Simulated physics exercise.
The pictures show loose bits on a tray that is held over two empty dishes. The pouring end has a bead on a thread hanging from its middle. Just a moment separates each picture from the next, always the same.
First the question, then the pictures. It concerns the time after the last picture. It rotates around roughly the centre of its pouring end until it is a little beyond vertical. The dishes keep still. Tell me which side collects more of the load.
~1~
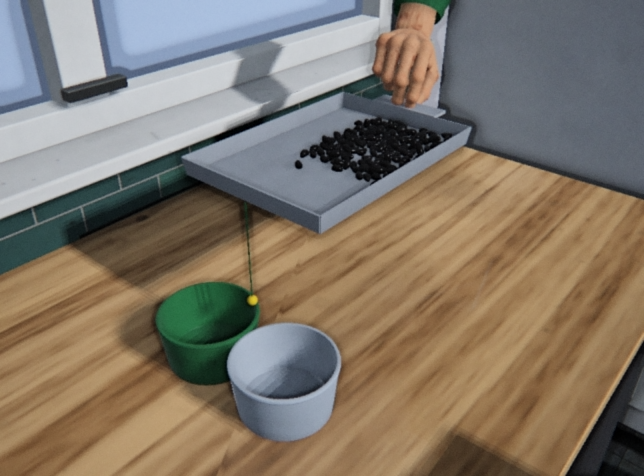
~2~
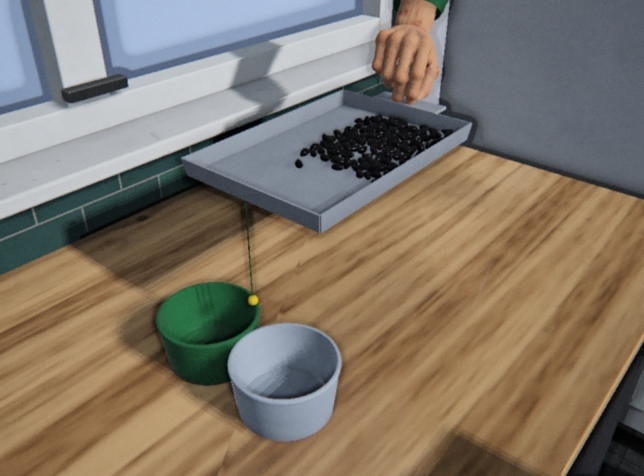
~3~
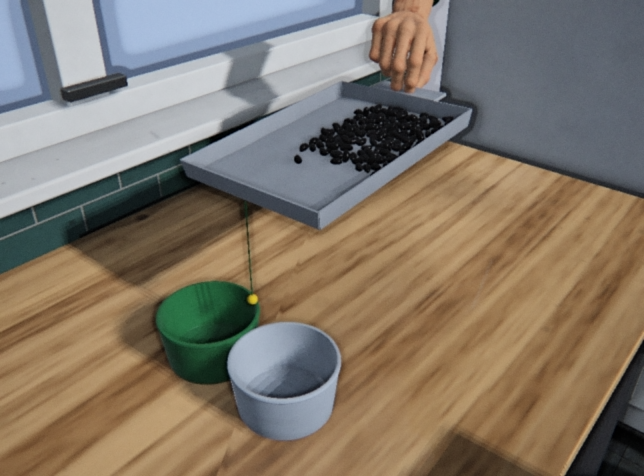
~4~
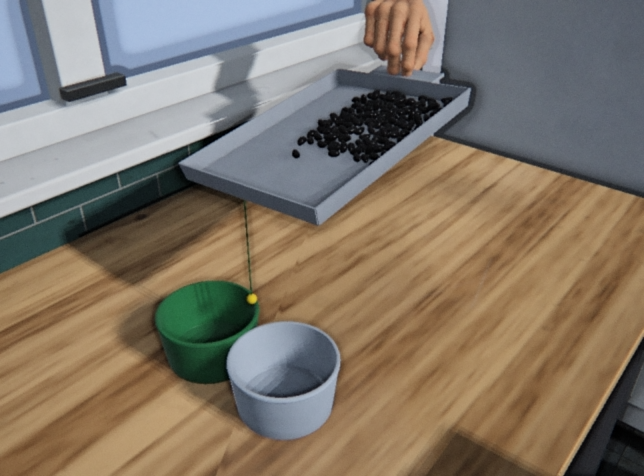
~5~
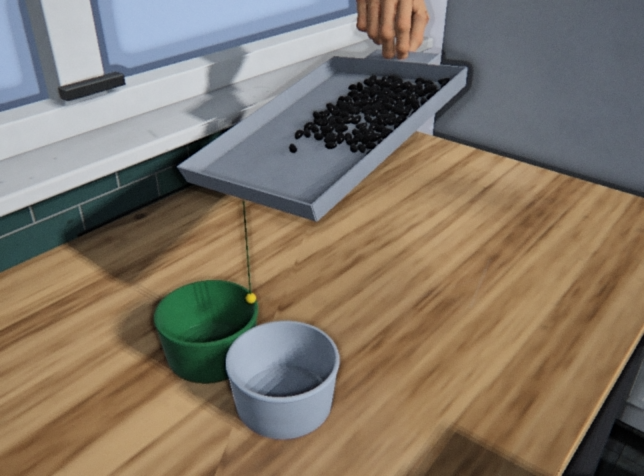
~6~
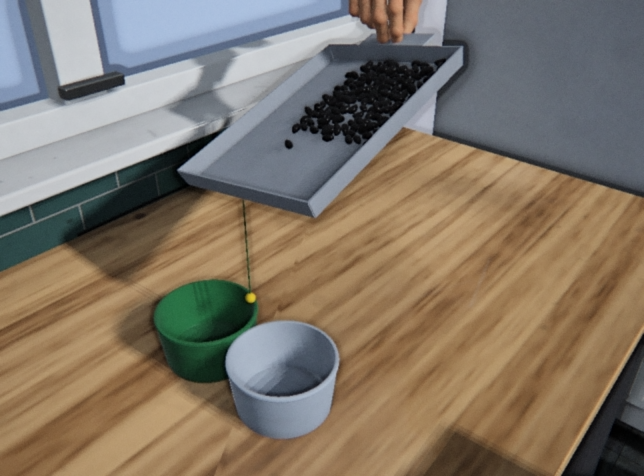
Left.
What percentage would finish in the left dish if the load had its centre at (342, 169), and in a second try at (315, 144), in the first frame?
From the first start you get 50 in a hundred, from the second 50 in a hundred.
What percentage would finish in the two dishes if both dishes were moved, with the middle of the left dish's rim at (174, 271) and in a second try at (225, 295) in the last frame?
Roughly 70 per cent the first time and 60 per cent the second.
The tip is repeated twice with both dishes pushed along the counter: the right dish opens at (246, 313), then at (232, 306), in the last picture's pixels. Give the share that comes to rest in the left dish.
About 70 per cent, then about 40 per cent.
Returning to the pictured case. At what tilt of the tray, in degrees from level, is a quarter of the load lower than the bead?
Tilt: Around 75 degrees.
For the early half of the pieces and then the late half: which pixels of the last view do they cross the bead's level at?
At about (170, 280), then at (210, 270).
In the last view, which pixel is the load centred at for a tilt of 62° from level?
Roughly at (212, 172).
Shortly afterwards, tray tipped steeply; the bulk on the tray; a little in the air.
Next, tray tipped right over; near half on the tray; near a quarter in the left dish; near a third outside both; only a few in the air.
Some moments later, tray tipped past a quarter turn; near a third in the left dish; near two thirds outside both.
In the end, tray tipped past a quarter turn; none at all in the right dish; near half in the left dish; near half outside both.
